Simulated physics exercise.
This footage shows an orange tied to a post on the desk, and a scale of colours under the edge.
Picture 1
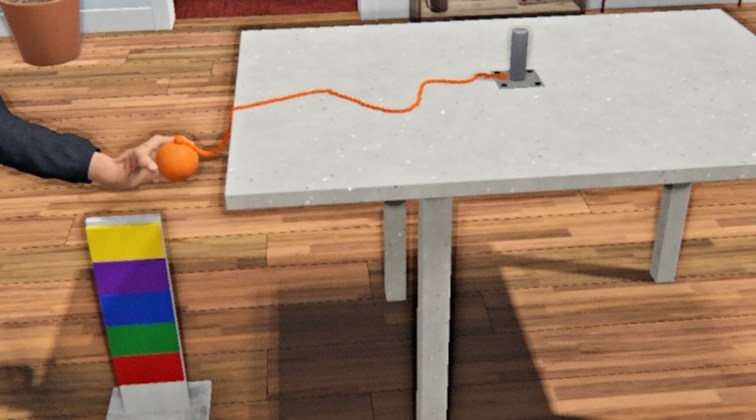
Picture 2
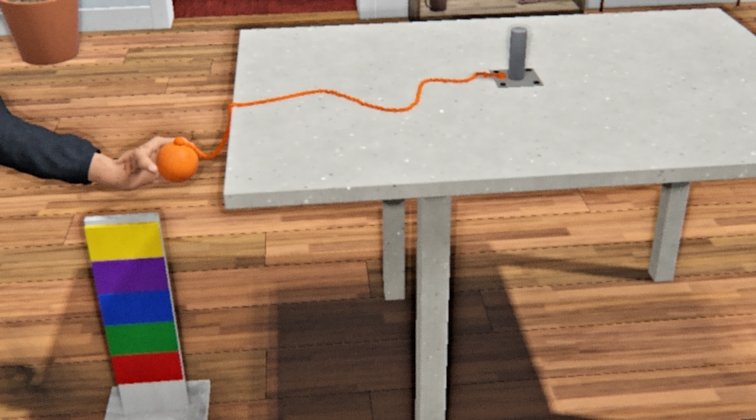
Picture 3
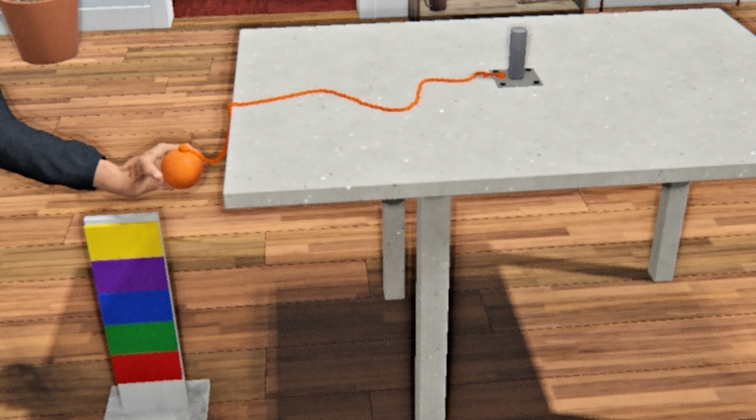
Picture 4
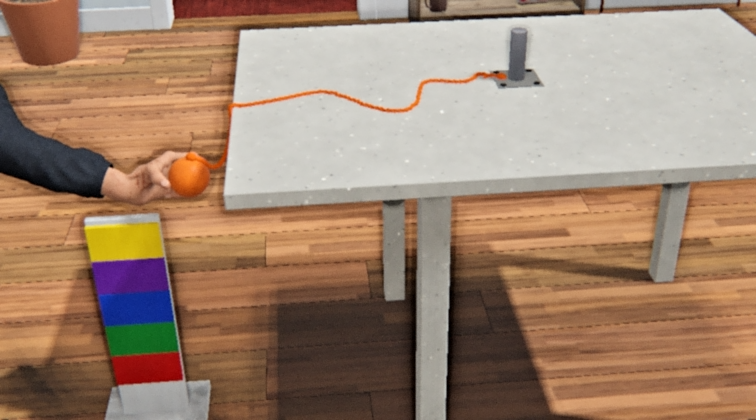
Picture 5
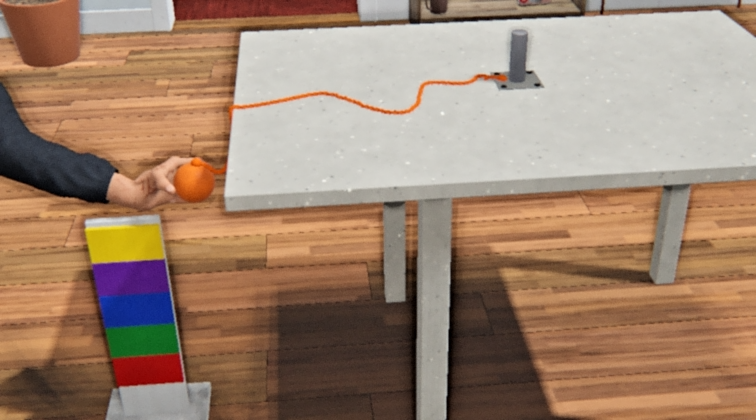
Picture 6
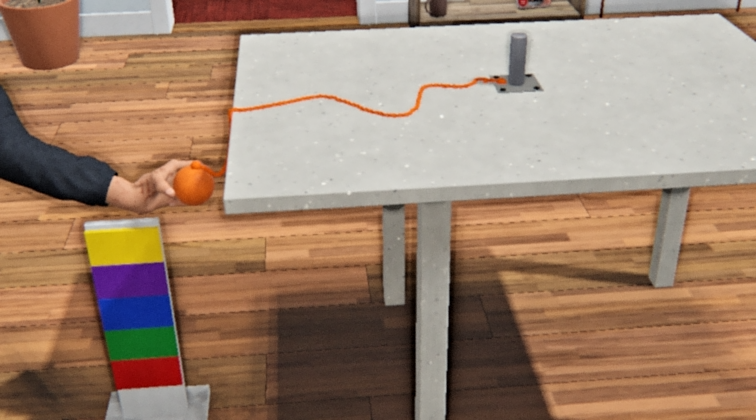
Beside a pale table in a wood-floored room, a hand held an orange tied by a cord to a post, above a strip of coloured bands, and moved it slightly down and right.
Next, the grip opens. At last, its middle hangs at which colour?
At blue.
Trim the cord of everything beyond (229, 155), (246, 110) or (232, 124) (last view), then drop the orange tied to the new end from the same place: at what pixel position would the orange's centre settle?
One spot per try: (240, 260), (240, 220), and (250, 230).
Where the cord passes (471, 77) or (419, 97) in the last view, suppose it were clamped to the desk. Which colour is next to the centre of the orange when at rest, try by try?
Taking the two tries in turn, you'd get blue and then purple.
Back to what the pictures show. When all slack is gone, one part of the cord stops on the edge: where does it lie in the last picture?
About (323, 97).
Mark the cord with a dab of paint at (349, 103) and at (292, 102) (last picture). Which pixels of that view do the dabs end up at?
Final positions are (264, 112) and (233, 152), in that order.
Soon after, orange near (216, 305); level with blue.
After that, orange near (282, 294); level with blue.
And then, orange near (239, 302); level with blue.
In the end, orange near (246, 302); level with blue. Its centre hangs level with the blue band.
